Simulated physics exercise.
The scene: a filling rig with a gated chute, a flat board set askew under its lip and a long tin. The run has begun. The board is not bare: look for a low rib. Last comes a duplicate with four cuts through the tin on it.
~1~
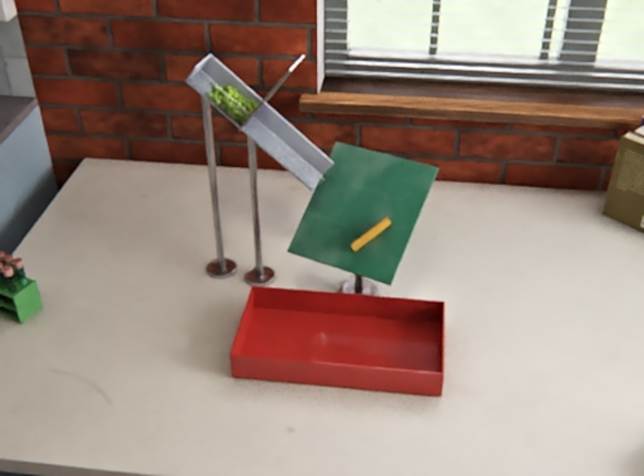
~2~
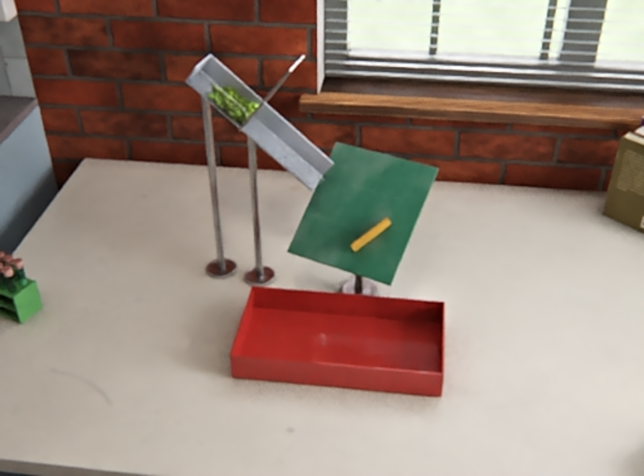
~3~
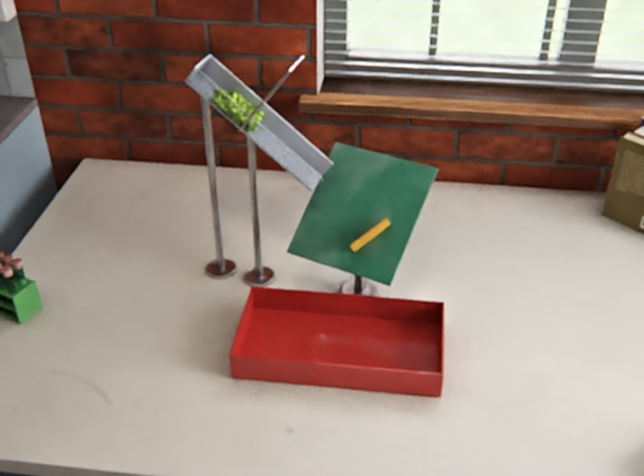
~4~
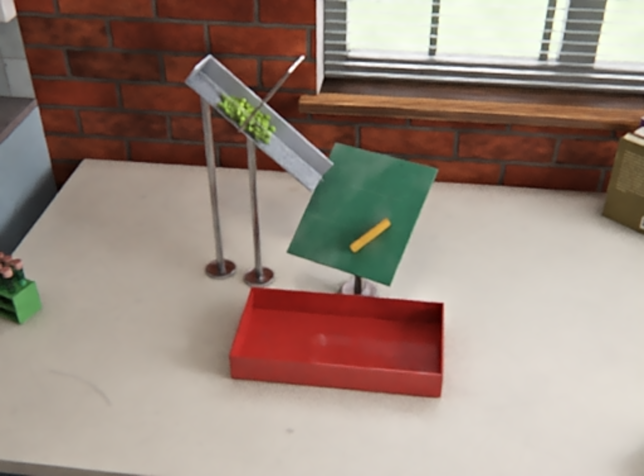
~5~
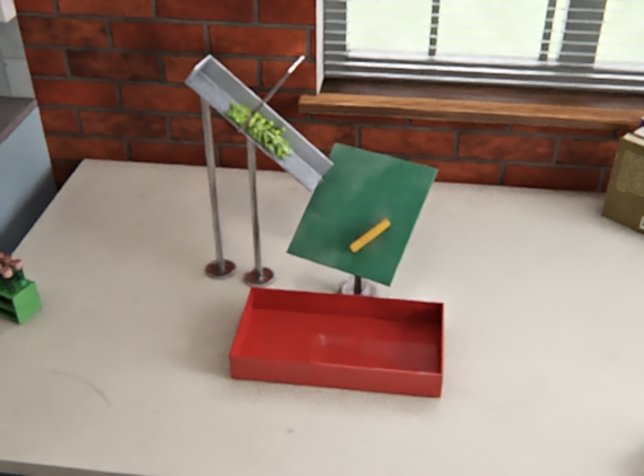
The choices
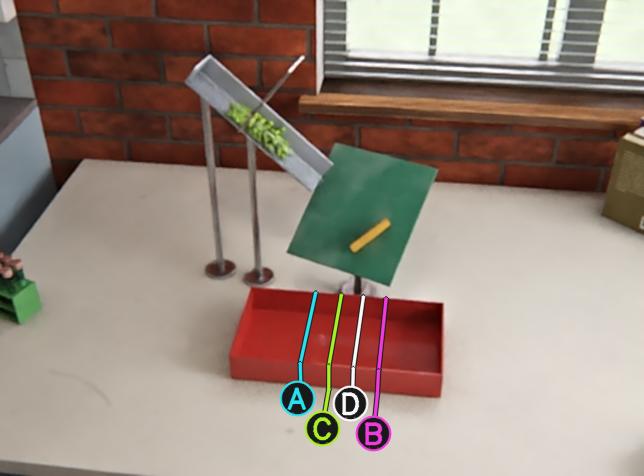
Green board with a short orange rib standing above a red tin while green pieces slide partway down a grey chute.
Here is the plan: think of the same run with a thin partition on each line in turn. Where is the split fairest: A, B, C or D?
A works best here.
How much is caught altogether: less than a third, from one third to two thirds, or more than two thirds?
More than two thirds.
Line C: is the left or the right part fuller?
More lands on the left.
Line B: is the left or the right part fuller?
Left.
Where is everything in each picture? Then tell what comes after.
In the first frame, load behind the gate (237, 105), dried peas; lip of the chute (317, 183), sloping fairly steeply.
In the second frame, middle of the board (362, 210), tilted fairly steeply; middle of its low edge (337, 268); of its high edge (386, 154).
In the third frame, front corners of the tin (230, 355) and (443, 374), empty; front of the load (255, 128).
In the fourth frame, middle of the load (247, 119); its front (267, 141), roughly a quarter of the way to the lip; rib from (387, 219) to (350, 247).
In the fifth frame, middle of the load (261, 130); its front (290, 151), roughly half of the way to the lip.
On the marked copy, line A crosses the front rim at (300, 362); line B crosses the front rim at (378, 369); line C crosses the front rim at (328, 365); line D crosses the front rim at (353, 367).
Choosing A, of what is caught, roughly a third on the left of the divider, roughly two thirds on the right.
Choosing B, of what is caught, every piece on the left of the divider, not one piece on the right.
Choosing C, of what is caught, almost all on the left of the divider, about a tenth on the right.
Choosing D, of what is caught, almost all on the left of the divider, just a few on the right.
